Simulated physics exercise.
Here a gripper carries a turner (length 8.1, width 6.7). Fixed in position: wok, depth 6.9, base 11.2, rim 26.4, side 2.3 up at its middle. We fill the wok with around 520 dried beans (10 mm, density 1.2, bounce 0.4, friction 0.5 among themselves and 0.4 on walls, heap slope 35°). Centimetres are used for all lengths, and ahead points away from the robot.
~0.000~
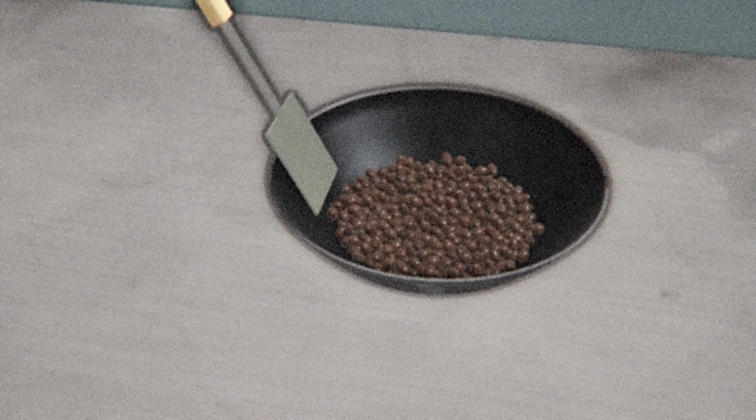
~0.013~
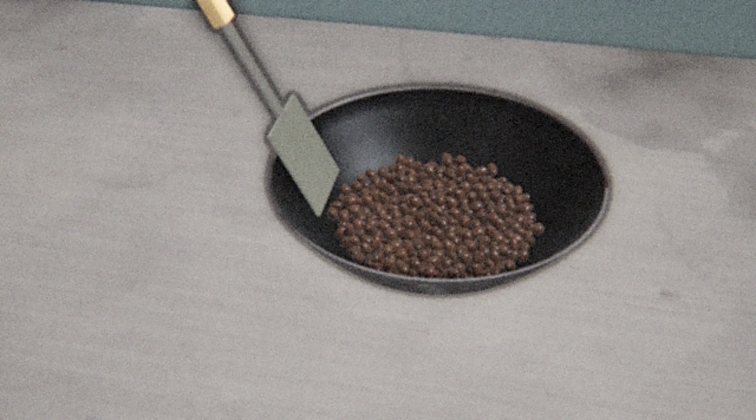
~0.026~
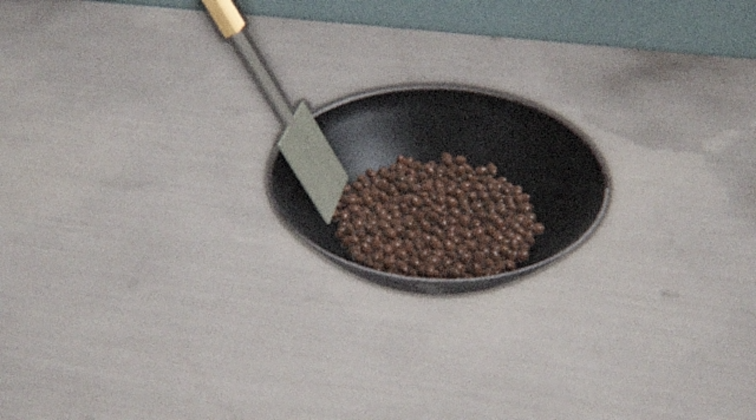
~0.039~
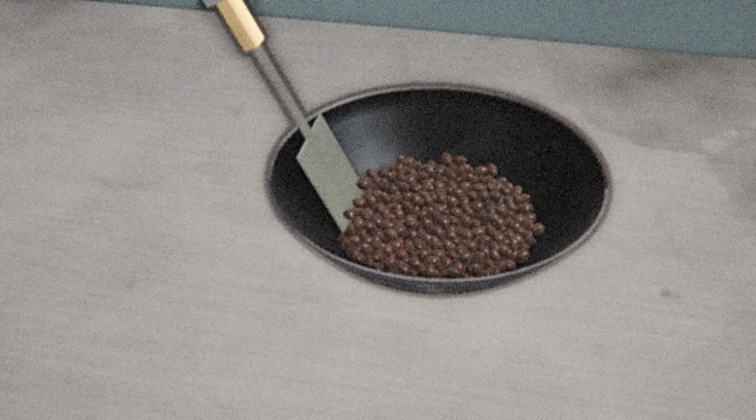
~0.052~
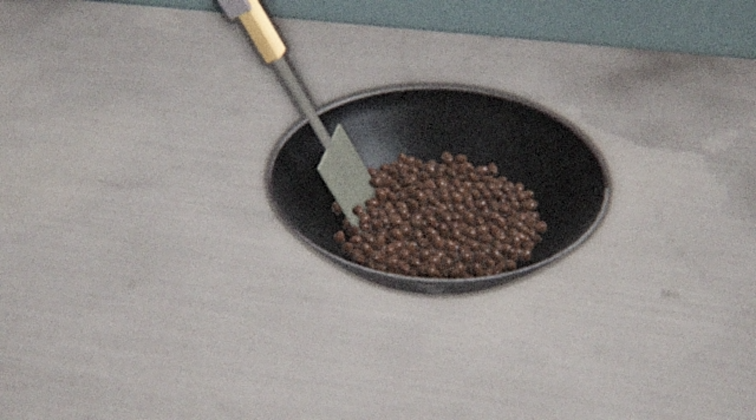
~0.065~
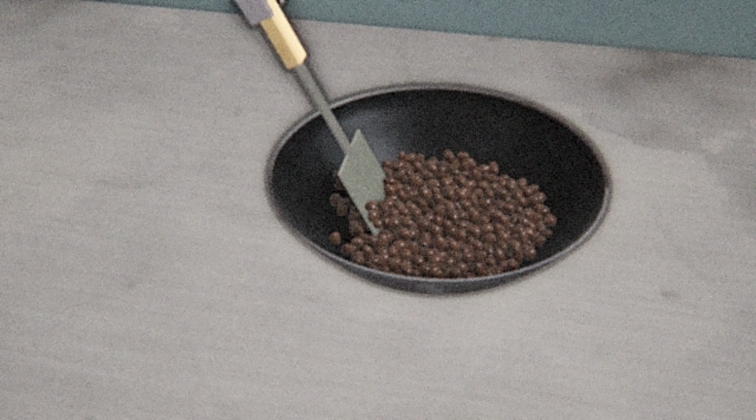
In the video, a turner with a light wooden handle rests at the left side of a dark wok holding a heap of brown beans, then moves right and slightly down into the heap, nudging some beans rightward.
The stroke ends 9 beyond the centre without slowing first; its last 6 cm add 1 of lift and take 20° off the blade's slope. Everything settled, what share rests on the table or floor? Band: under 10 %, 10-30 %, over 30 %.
Over 30 %.
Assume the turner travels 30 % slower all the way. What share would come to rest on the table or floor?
Then about 30 per cent.
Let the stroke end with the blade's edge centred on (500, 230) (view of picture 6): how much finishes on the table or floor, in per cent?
Estimate: Approx. 5 %.
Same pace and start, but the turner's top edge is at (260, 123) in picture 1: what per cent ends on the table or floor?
I'd estimate close to 35 per cent.
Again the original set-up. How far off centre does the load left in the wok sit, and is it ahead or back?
Forward offset: Roughly 2.0 cm.
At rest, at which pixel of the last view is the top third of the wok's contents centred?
Somewhere near (491, 229) in the last picture.
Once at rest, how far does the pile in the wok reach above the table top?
4.5 cm.
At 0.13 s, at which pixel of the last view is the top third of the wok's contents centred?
Near pixel (522, 203).
After 0.10 s, sloping 63°, highest piece 9 above the table; 519 in the wok.
After 0.13 s, sloping 58°, highest piece 15 above the table; 518 in the wok, 1 on the blade or in flight.
After 0.34 s, sloping 43°, highest piece 28 above the table; 318 in the wok, 35 on the table or floor, 166 on the blade or in flight.
After 1.39 s, sloping 43°, highest piece 5 above the table; 318 in the wok, 201 on the table or floor.
At rest, 318 in the wok, 201 on the table or floor. That is 39 % on the table or floor.
